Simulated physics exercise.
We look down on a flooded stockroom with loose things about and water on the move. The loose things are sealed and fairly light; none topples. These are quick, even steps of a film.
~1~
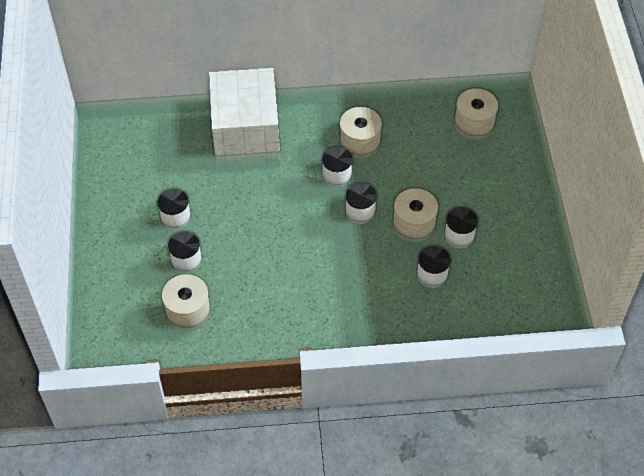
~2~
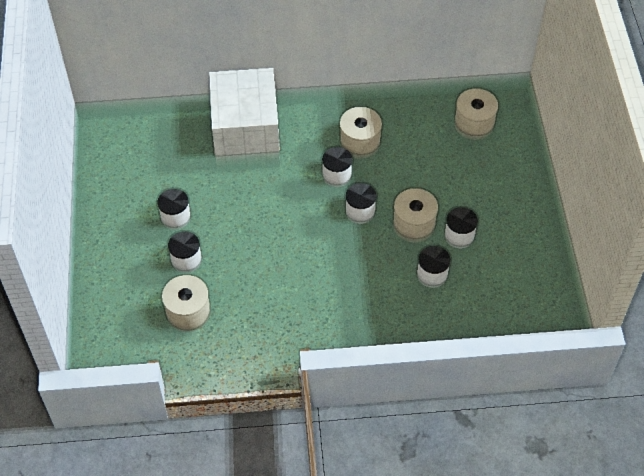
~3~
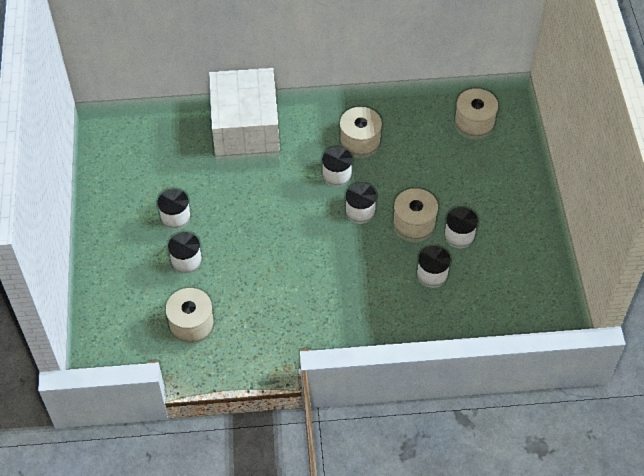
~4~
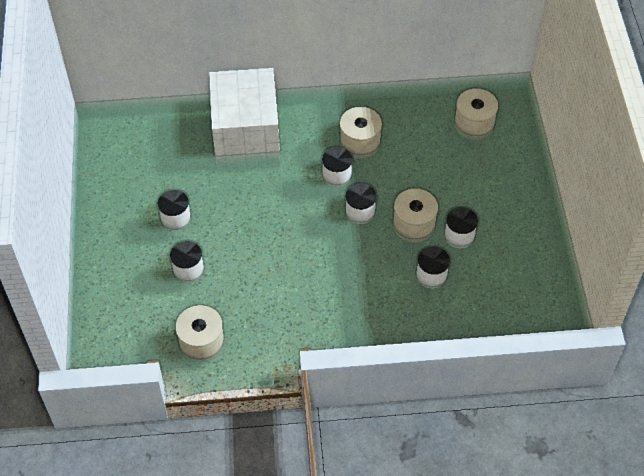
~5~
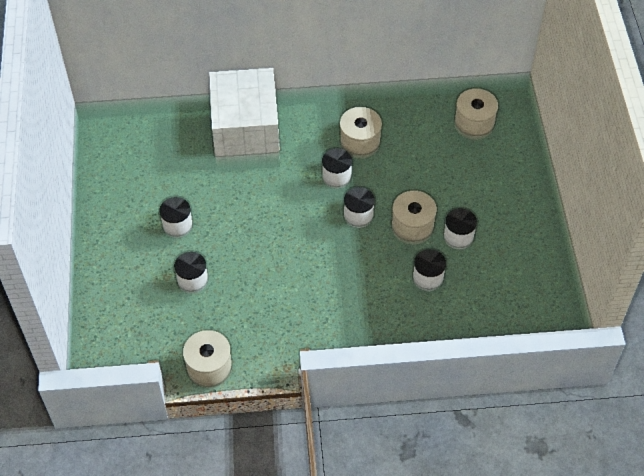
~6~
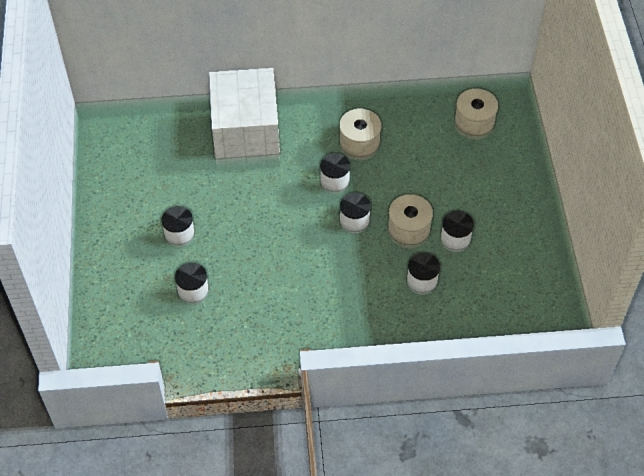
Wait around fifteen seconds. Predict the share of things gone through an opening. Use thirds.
It is at least two thirds.
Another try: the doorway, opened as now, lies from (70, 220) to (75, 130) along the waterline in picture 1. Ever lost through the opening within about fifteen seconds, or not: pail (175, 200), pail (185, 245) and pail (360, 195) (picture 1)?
One after the other: Out, carried outside, gone.
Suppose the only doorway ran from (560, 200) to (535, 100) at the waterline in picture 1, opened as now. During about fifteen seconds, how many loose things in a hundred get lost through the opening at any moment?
Close to 70 %.
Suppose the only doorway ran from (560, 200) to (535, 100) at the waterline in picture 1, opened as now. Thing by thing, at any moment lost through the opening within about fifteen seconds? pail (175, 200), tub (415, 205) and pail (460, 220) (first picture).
As listed: Left behind, carried outside, yes.
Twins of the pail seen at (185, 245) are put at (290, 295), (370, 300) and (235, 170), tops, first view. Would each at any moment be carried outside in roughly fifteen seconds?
In that order: Washed out, washed out, washed out.
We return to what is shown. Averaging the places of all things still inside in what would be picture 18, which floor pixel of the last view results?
Around (316, 261).
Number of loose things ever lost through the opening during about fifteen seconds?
The number is 8.
A moment on, 1 of 10 are out; 9 afloat.
Next, 2 of 10 are out; 8 afloat.
Later, 5 of 10 are out; 5 afloat.
In the end, 8 of 10 are out; 2 afloat.
